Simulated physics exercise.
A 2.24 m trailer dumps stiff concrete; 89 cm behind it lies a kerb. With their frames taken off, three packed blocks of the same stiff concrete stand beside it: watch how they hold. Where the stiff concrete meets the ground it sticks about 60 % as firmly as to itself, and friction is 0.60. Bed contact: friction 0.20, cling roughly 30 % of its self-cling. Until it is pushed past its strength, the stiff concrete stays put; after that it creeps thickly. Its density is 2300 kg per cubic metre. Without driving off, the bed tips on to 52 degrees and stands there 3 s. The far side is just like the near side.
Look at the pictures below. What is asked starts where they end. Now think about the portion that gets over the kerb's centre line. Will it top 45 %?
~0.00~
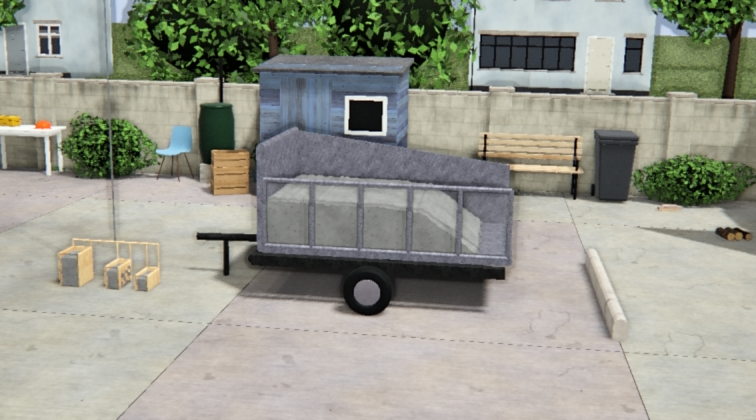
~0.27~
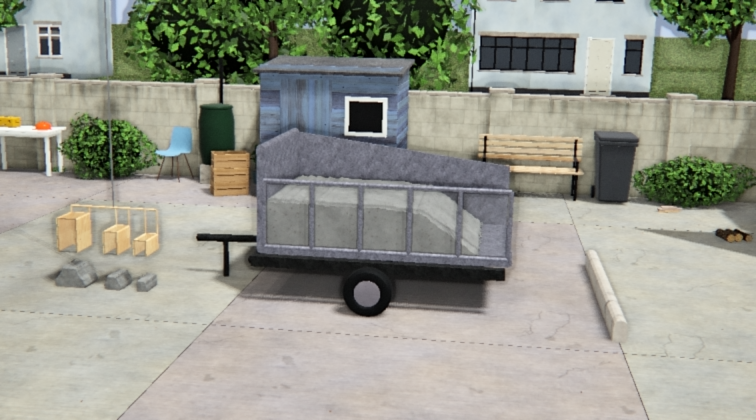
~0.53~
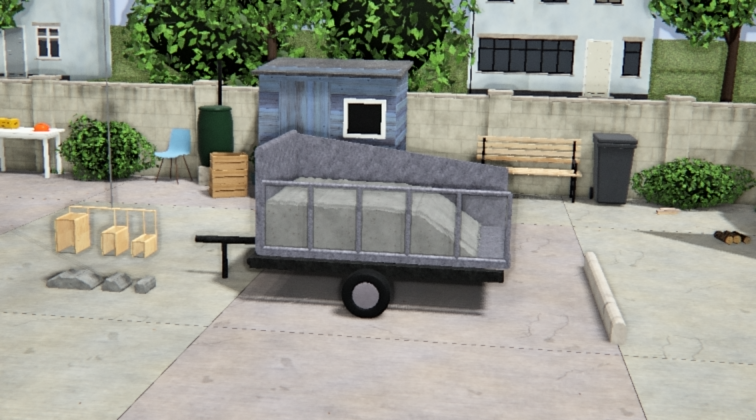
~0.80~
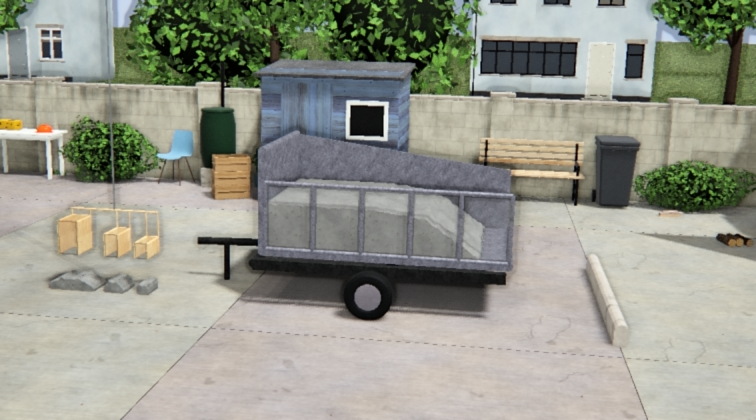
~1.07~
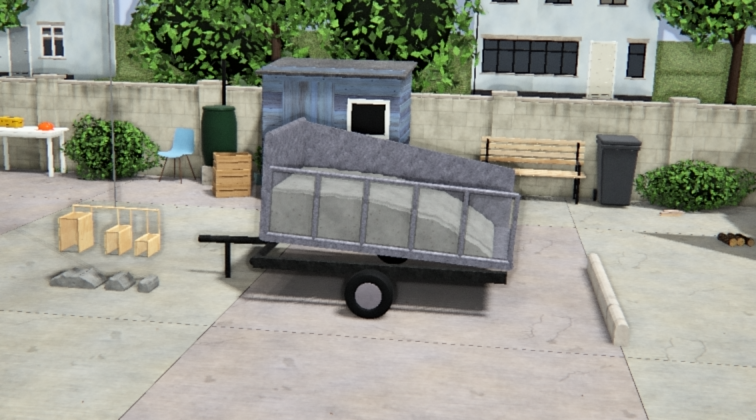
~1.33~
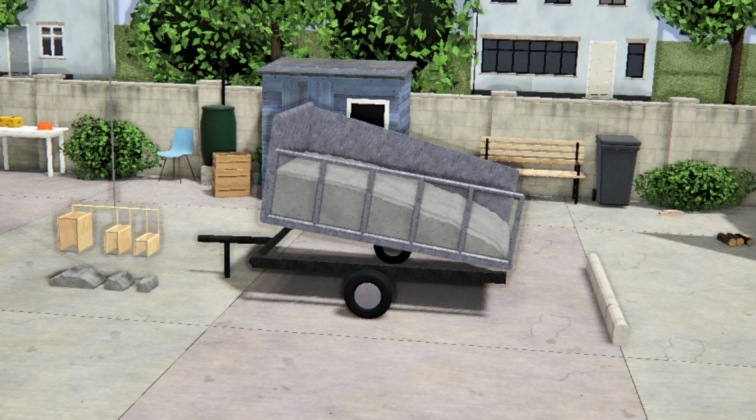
Yes.
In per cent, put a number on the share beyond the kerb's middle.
The figure sits near 50 percent.
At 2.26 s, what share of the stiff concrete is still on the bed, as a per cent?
Roughly 75 per cent.
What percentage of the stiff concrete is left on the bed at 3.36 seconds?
Close to 10 percent.
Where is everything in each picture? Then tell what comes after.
Top of the high end at (265, 148), tilt 0 degrees; leading edge of the stiff concrete at (475, 251); blocks stand 30 cm, 19 cm, 13 cm (left to right), in the first frame.
Top of the high end at (265, 149), tilt 0 degrees; leading edge of the stiff concrete at (475, 252); blocks stand 20 cm, 14 cm, 11 cm (left to right), in the second frame.
Top of the high end at (264, 151), tilt 0 degrees; leading edge of the stiff concrete at (473, 254); blocks stand 13 cm, 12 cm, 11 cm (left to right), in the third frame.
Top of the high end at (266, 152), tilt 0 degrees; leading edge of the stiff concrete at (477, 256); blocks stand 13 cm, 12 cm, 11 cm (left to right), in the fourth frame.
Top of the high end at (273, 137), tilt 3 degrees; leading edge of the stiff concrete at (490, 255); blocks stand 13 cm, 12 cm, 11 cm (left to right), in the fifth frame.
Top of the high end at (282, 120), tilt 8 degrees; leading edge of the stiff concrete at (508, 257); blocks stand 13 cm, 12 cm, 11 cm (left to right), in the sixth frame.
After 2.26 s, the tilt is 23 degrees, 75 % is on the bed and 0 % past the kerb's middle.
After 3.36 s, the tilt is 40 degrees, 10 % is on the bed and 33 % past the kerb's middle.
After 4.45 s, the tilt is 52 degrees, none is on the bed and 51 % past the kerb's middle.
After 5.55 s, the tilt is 52 degrees, none is on the bed and 51 % past the kerb's middle.
After 7.25 s, at the end, the tilt is 52 degrees, none is on the bed and 51 % past the kerb's middle.
